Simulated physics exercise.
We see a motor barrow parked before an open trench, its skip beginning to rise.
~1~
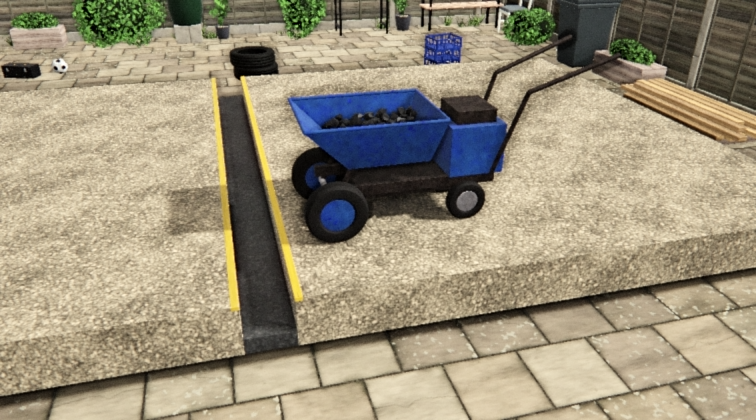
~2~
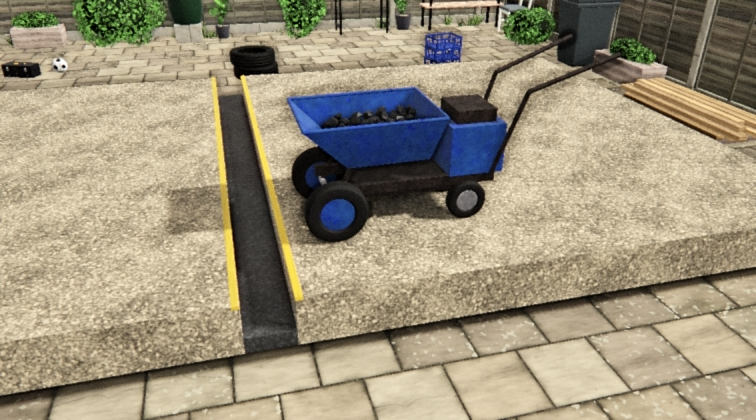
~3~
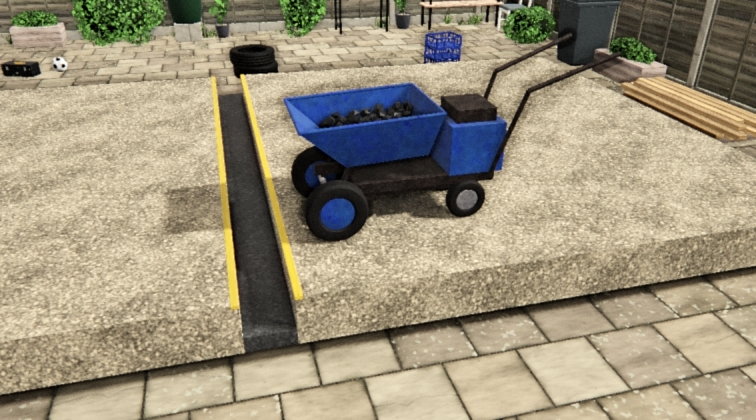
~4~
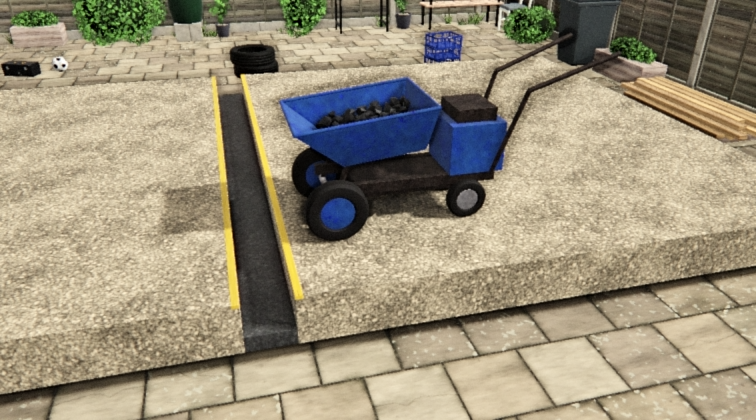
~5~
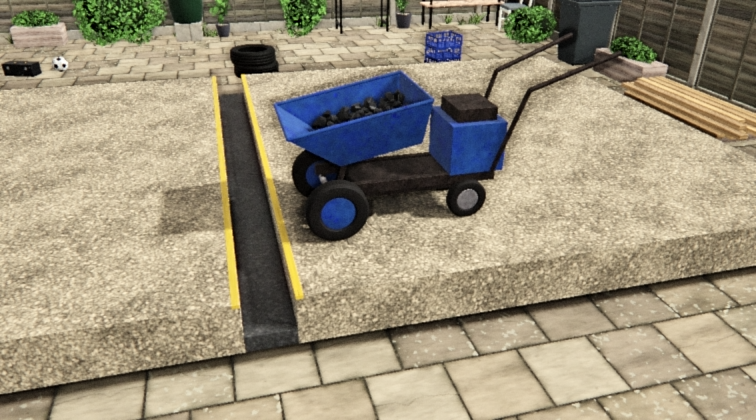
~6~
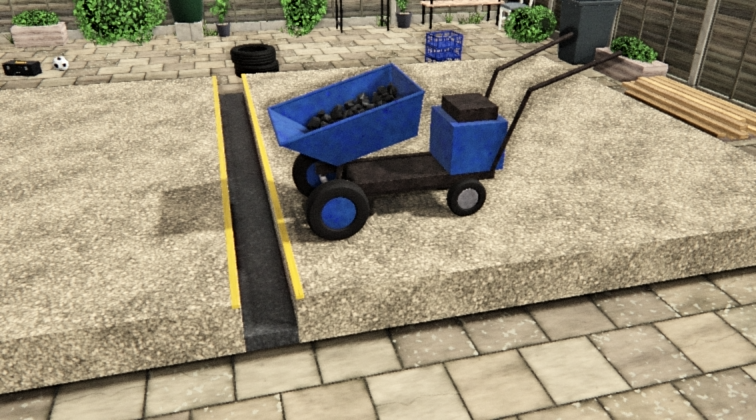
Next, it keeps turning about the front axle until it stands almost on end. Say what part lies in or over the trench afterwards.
In the trench: Only the smaller part.
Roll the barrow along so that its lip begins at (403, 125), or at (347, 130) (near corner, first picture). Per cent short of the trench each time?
First some 60, then 0 per cent.
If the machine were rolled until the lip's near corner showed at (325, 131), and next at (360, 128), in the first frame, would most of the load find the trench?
The first try: Over half. The second: More than half.
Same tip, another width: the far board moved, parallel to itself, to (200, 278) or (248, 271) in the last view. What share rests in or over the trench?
First some 90, then 0 per cent.
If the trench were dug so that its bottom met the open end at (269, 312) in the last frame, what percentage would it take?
Some 20 per cent.
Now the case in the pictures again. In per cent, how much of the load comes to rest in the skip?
Near 10 %.
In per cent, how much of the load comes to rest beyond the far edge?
Near 65 %.
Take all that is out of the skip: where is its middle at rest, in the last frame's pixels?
Around (209, 225).
Soon after the last picture, skip tipped steeply; all in the skip.
A little later, skip tipped right over; about two thirds in the skip; a small part in or heaped over the trench; about a third beyond it; a stray few falling.
Later still, skip tipped right over; a small part in the skip; about a quarter in or heaped over the trench; about two thirds beyond it.
At rest, skip tipped right over; a small part in the skip; about a quarter in or heaped over the trench; about two thirds beyond it.
